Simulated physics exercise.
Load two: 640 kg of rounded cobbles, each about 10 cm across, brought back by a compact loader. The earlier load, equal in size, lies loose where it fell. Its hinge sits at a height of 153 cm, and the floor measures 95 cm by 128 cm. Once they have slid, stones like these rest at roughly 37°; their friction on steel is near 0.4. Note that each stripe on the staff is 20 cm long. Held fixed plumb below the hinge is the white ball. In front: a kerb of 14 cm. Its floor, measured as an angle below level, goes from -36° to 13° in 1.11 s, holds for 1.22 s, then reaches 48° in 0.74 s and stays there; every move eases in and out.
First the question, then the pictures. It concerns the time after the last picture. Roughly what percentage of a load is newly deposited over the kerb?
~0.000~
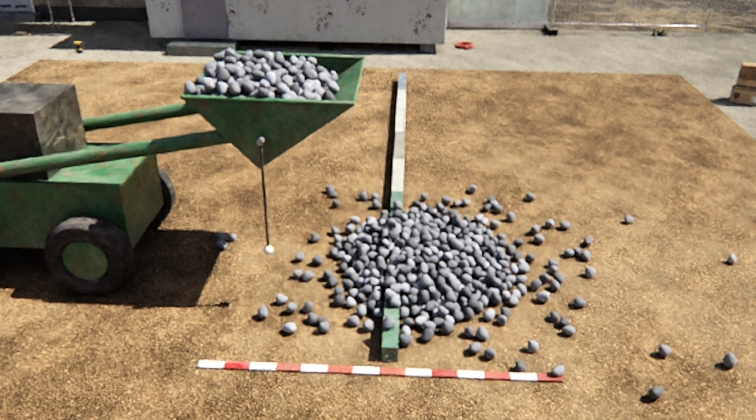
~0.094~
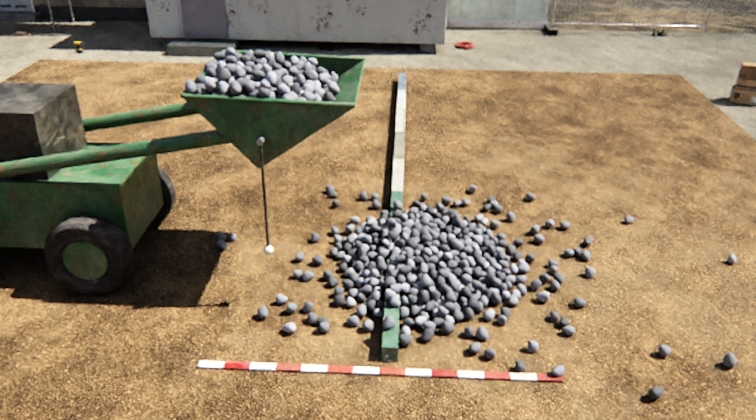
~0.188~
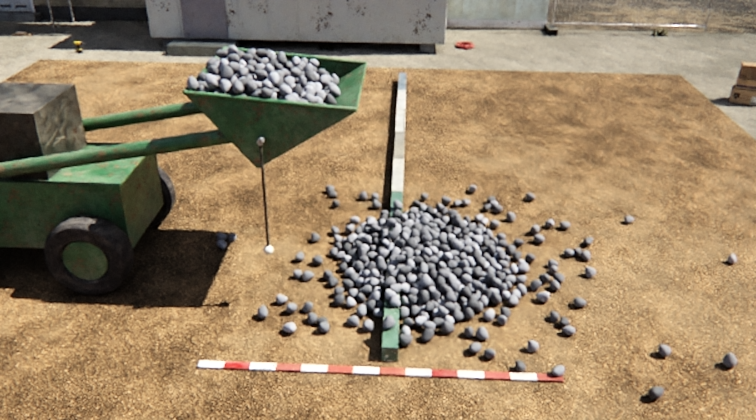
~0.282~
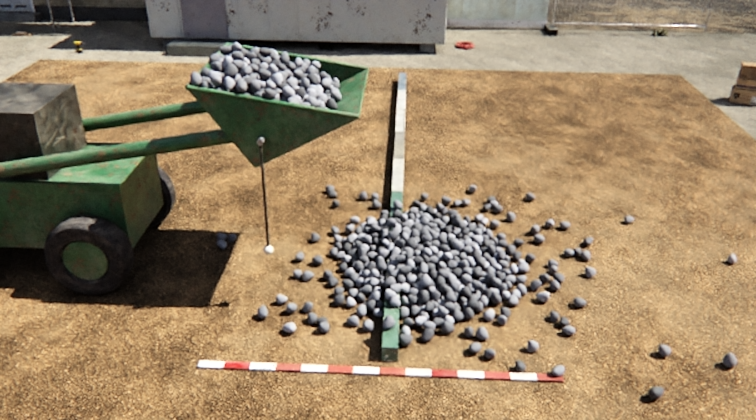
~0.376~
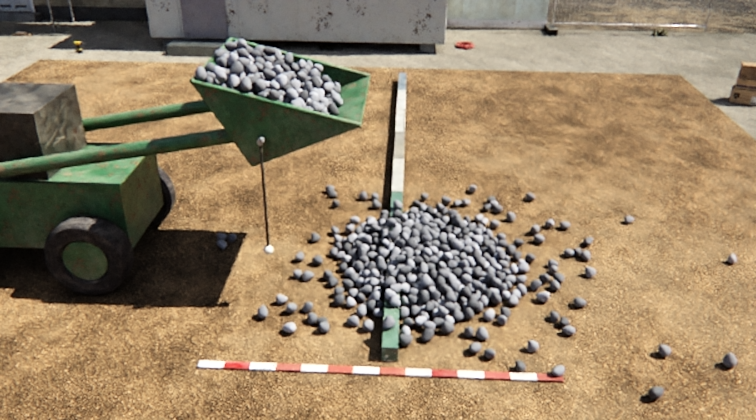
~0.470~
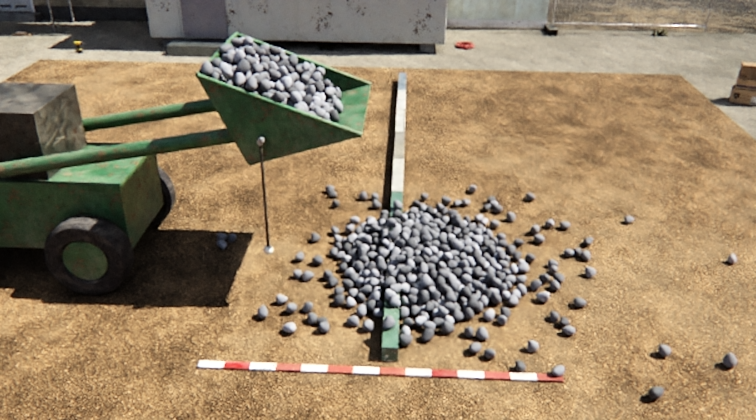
Around 38 per cent of a load is newly deposited there.
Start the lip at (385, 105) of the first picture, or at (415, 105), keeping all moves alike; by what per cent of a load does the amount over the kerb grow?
I'd say close to 60 per cent for one and close to 85 per cent for the other, in that order.
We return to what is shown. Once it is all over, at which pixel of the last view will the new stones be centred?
The middle lies near (379, 251) in the last picture.
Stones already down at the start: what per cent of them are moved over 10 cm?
Close to 10 in a hundred of them.
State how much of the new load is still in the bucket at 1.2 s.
Close to 95 in a hundred.
After 0.8 s the floor is at 5°; in per cent of one load, 100 in the bucket, 29 on this side of the kerb, 71 over the kerb; the foremost stones are at (643, 286).
After 1.2 s the floor is at 13°; in per cent of one load, 96 in the bucket, 32 on this side of the kerb, 71 over the kerb; the foremost stones are at (643, 286).
After 3.5 s the floor is at 48°; in per cent of one load, 0 in the bucket, 91 on this side of the kerb, 109 over the kerb; the foremost stones are at (643, 286).
After 6.3 s the floor is at 48°; in per cent of one load, 0 in the bucket, 91 on this side of the kerb, 109 over the kerb; the foremost stones are at (643, 286). Net gain over the kerb, 38.
